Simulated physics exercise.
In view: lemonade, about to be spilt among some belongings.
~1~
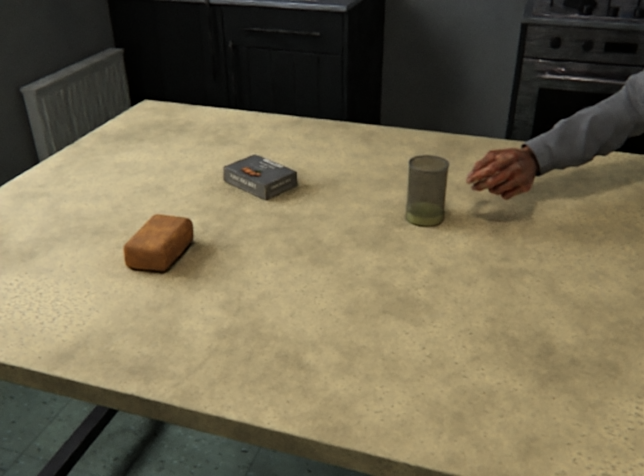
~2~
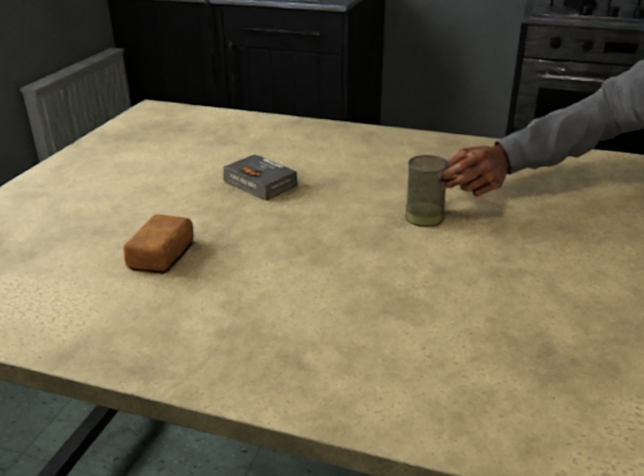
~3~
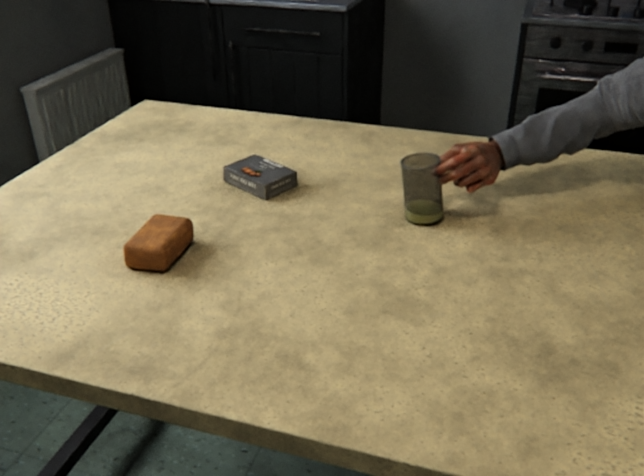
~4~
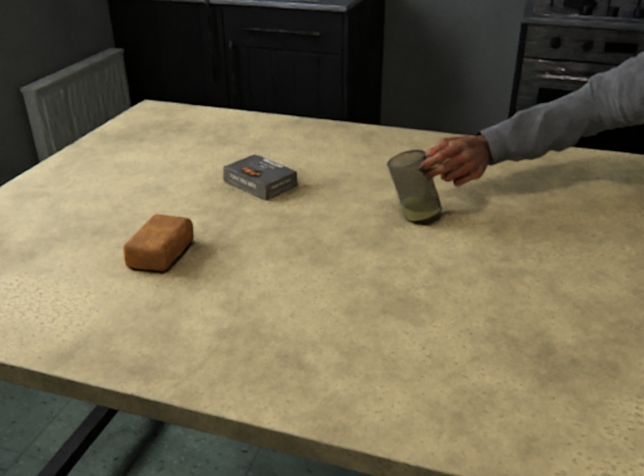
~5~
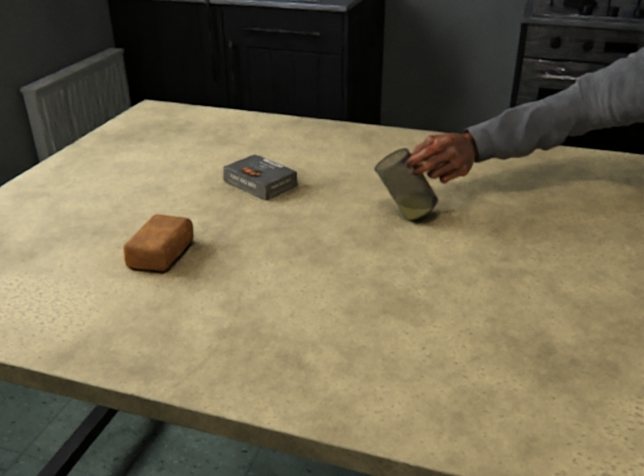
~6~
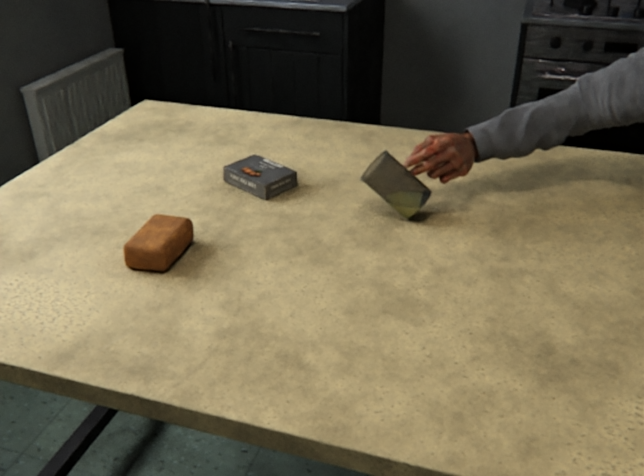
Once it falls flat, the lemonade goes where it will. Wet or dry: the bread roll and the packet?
Bread roll comes out dry, packet becomes wet.
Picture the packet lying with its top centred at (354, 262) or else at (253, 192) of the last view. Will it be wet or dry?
Option one leaves it free of the spill; option two leaves it sitting in the spill.
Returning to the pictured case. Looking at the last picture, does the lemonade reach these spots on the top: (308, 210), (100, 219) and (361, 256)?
The first point ends up under the spill, the second free of the spill, the third free of the spill.
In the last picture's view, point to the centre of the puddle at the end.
Its centre lies at roughly (269, 207) in the last picture.
Soon after, the puddle covers about as much as a saucer; the bread roll is dry; the packet is wet.
In the end, the puddle covers about as much as a saucer; the bread roll is dry; the packet is wet.
